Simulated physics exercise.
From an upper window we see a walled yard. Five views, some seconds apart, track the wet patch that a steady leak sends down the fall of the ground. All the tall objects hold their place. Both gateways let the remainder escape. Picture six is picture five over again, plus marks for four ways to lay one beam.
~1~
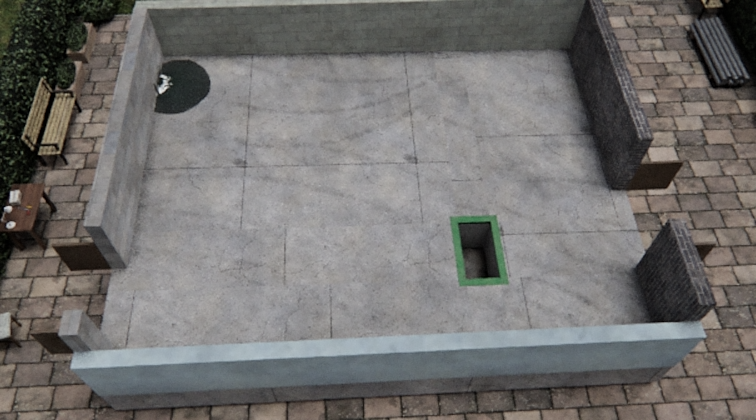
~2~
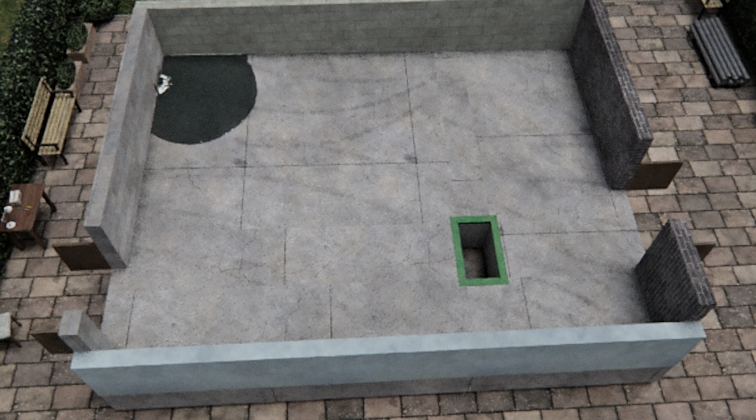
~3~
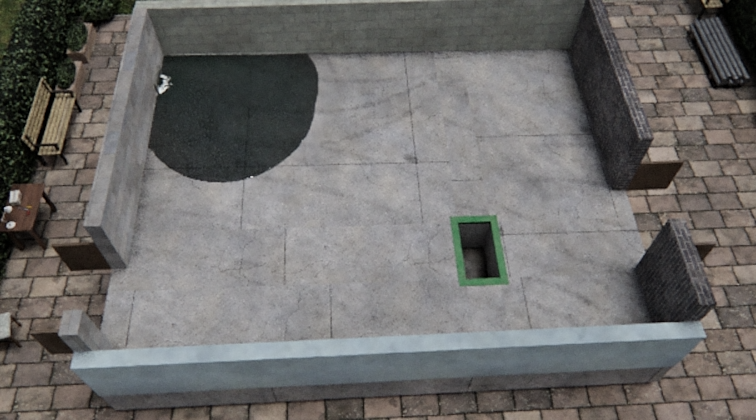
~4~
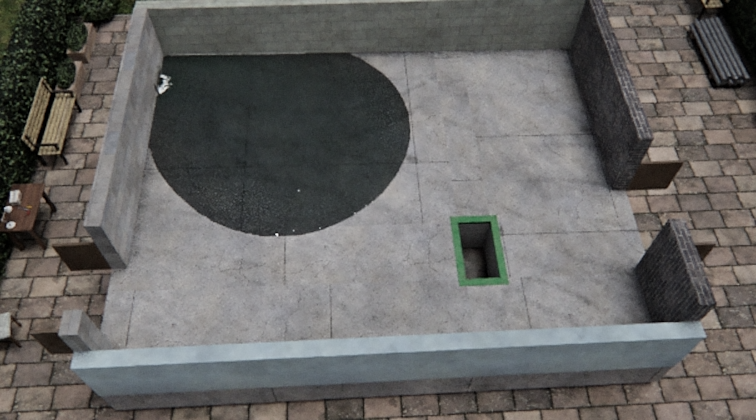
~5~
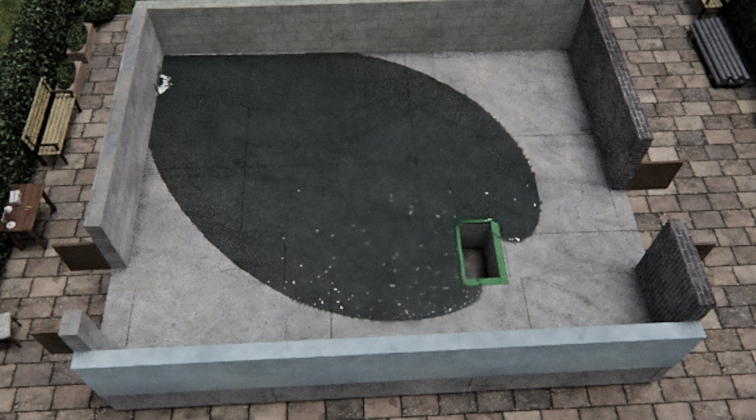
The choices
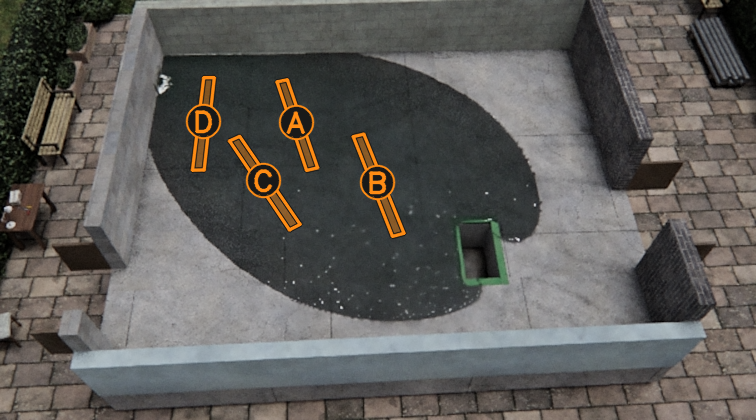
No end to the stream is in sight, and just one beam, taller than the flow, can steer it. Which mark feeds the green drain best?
The best spot is C.
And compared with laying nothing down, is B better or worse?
Worse.
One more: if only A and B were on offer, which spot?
A it is.
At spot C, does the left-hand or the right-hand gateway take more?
The right gate.
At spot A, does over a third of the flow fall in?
No, it does not.
On the marked copy, A from (282, 80) to (312, 169); B from (358, 135) to (398, 234); C from (234, 138) to (294, 227); D from (198, 170) to (209, 77).
If A is chosen, about 17 % of the stream runs into the green drain, about 82 % out by the gates.
If B is chosen, about 10 % of the stream runs into the green drain, about 88 % out by the gates.
If C is chosen, about 26 % of the stream runs into the green drain, about 72 % out by the gates.
If D is chosen, about 15 % of the stream runs into the green drain, about 84 % out by the gates.
